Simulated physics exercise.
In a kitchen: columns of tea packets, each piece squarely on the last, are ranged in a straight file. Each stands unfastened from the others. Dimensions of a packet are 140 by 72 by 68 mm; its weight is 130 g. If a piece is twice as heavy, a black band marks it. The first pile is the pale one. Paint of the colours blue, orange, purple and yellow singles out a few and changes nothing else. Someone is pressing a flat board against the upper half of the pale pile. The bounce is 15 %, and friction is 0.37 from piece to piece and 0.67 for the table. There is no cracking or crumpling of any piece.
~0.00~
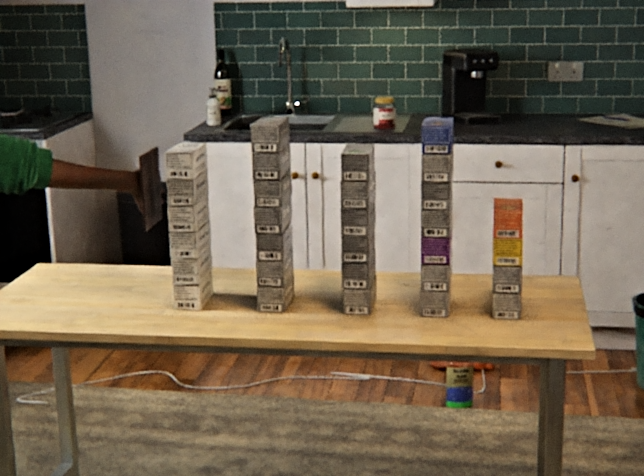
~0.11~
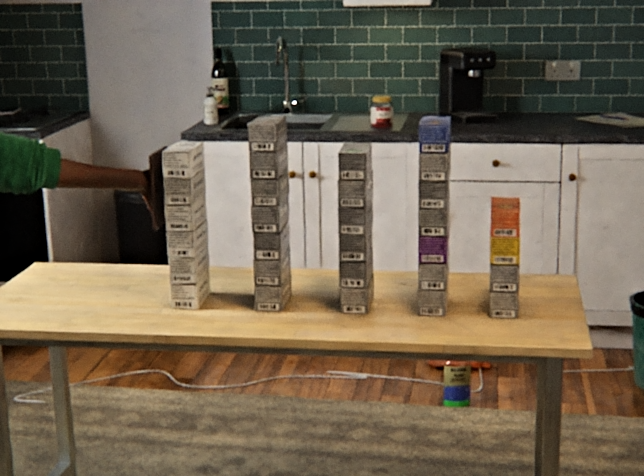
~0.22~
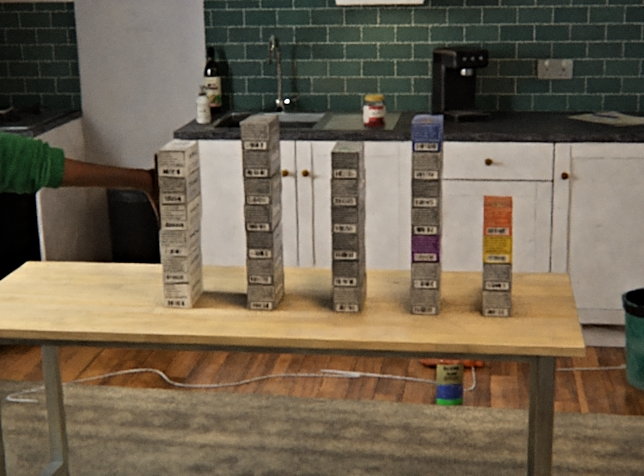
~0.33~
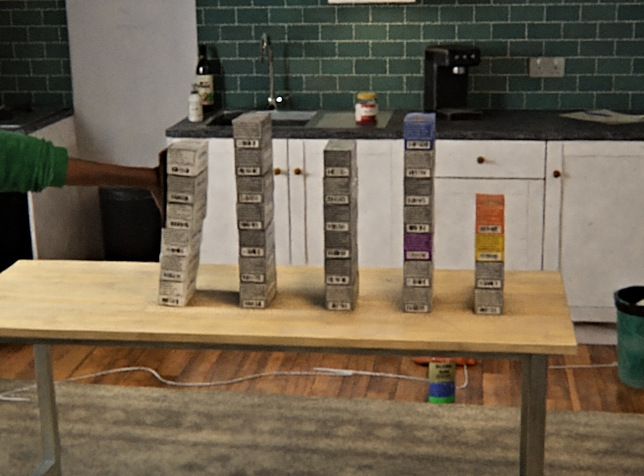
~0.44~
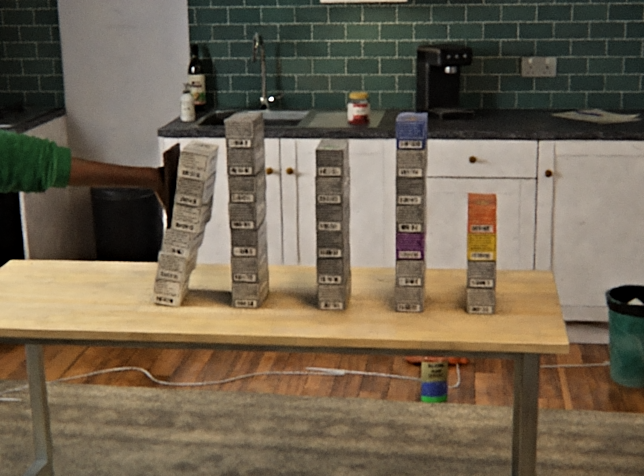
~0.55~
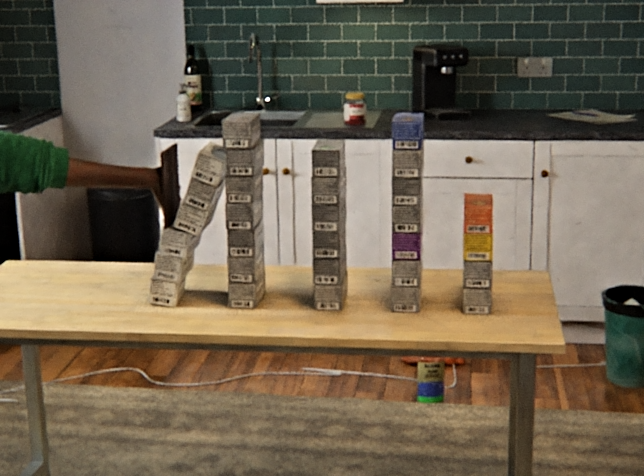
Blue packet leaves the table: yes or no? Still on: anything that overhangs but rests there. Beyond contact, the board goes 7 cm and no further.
Yes.
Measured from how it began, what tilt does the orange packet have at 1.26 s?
Close to 0° of tilt compared with the start.
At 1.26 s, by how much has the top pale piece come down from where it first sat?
The top piece is some 22 centimetres lower than at the start.
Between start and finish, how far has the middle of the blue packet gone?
About 159 cm from where it started.
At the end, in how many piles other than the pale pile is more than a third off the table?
I make it 2 of the piles.
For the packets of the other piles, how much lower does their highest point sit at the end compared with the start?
I'd say it's about 27 cm lower than before.
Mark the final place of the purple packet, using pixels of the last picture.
Around (478, 264).
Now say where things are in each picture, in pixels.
In the first picture (we follow the side turned to the camera; the camera pans a little), board (142, 184) 58 mm short; blue packet (436, 140); orange packet (508, 225); yellow packet (508, 253); no other piece has moved.
The second picture shows board (152, 183) 26 mm short; blue packet (434, 139).
The third picture shows board (157, 182) 6 mm in; blue packet (426, 138).
The fourth picture shows board (162, 181) 38 mm in, top of the pale pile leaning 6°; blue packet (419, 136); no other piece has moved.
The fifth picture shows board (166, 181) 7 cm in, top of the pale pile leaning 11°; blue packet (411, 135); no other piece has moved.
The sixth picture shows board (163, 181) 7 cm in, stopped, top of the pale pile leaning 21°; blue packet (407, 136); purple packet (406, 247); orange packet (478, 220); one has shifted.
Around 1.26 s, 3 of the pale pile down; none of the 24 other packets off the table, 12 disturbed; blue packet unmoved.
Around 1.82 s, 3 of the pale pile down; none of the 24 other packets off the table, 22 disturbed; blue packet tipped 54°, 17 cm lower; yellow packet tipped 48°, 42 mm lower.
Finally (2.8 s), 3 of the pale pile down; 6 of the 24 other packets off the table; blue packet upside down; yellow packet on its side; orange packet on its side.
